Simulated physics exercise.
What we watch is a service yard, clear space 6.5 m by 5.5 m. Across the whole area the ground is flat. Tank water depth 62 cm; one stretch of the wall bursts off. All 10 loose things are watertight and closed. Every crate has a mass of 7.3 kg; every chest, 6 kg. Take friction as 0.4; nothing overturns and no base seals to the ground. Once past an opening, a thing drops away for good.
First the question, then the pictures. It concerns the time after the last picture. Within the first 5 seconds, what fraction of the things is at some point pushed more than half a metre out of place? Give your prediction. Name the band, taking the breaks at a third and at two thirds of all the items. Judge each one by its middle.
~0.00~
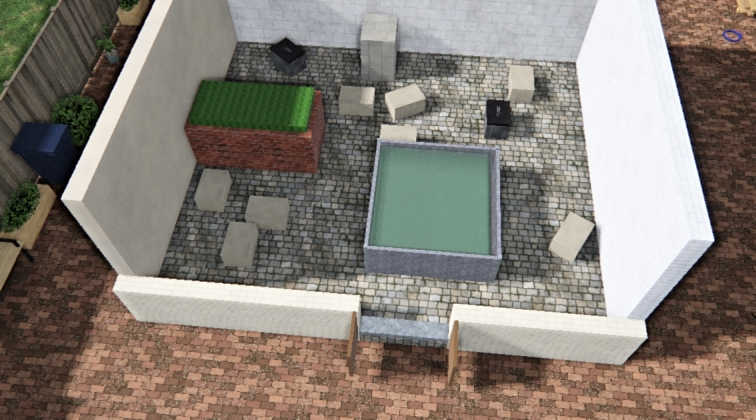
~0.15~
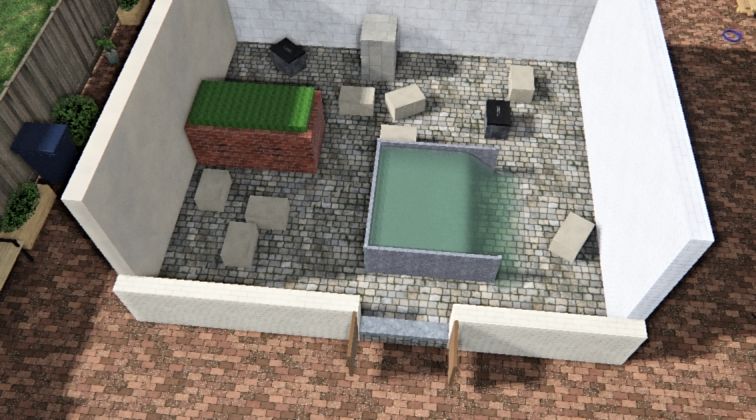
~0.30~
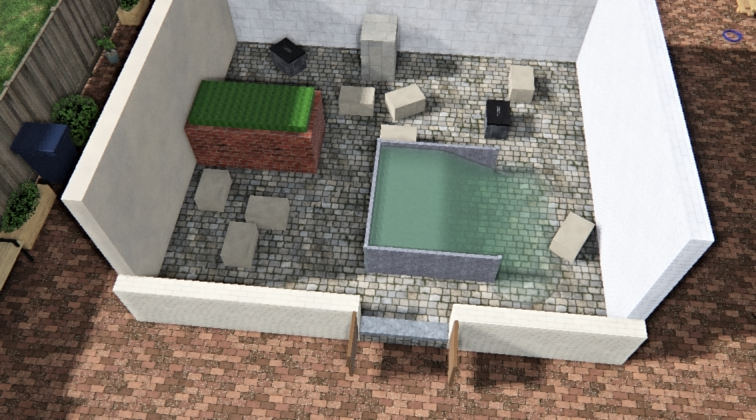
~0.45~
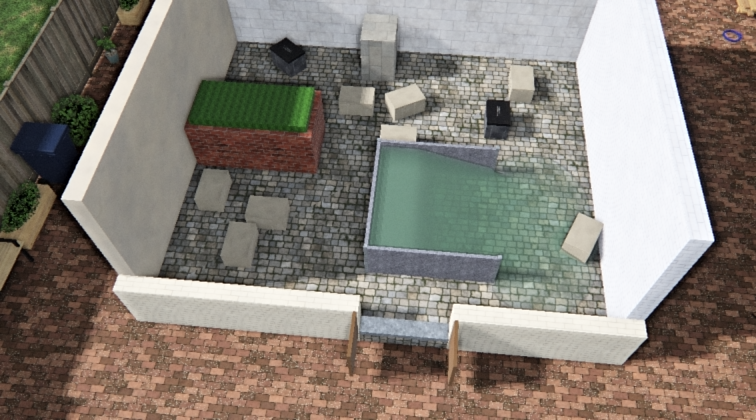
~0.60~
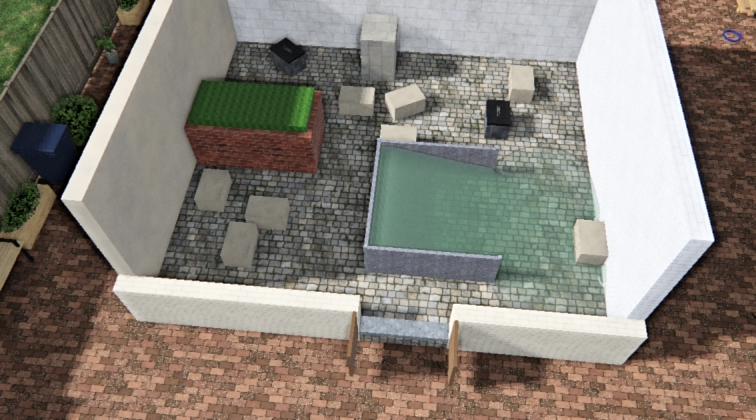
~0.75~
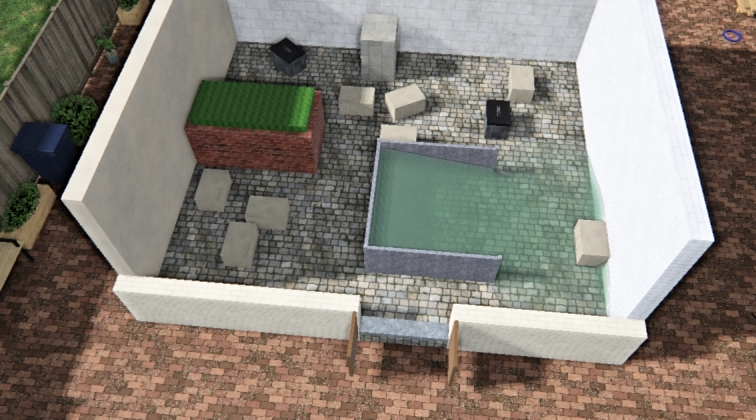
Expect the count to work out between the two bands' ends.
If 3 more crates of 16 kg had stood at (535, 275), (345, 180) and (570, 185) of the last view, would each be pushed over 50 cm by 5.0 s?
One after another they come out above it, inside the limit, above it.
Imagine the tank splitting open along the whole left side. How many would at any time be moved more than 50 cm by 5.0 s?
Count: 5.
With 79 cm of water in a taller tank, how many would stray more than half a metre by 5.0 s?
7.
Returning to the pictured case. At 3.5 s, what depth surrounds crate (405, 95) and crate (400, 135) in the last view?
First about 0 cm, second about 0 cm.
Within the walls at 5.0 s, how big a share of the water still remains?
Roughly 98 percent.
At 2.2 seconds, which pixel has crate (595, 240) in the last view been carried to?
Look for it near (586, 292).
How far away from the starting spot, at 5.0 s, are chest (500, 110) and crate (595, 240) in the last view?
Shifts in order: 100 cm; 400 cm.
After 1.1 s 0 of 10 are over 50 cm from their spots; 1 afloat.
After 2.2 s 1 of 10 are over 50 cm from their spots; 1 afloat.
After 3.5 s 3 of 10 are over 50 cm from their spots; 2 afloat.
After 5.0 s 5 of 10 are over 50 cm from their spots, and 5 have been at some point; 3 afloat.
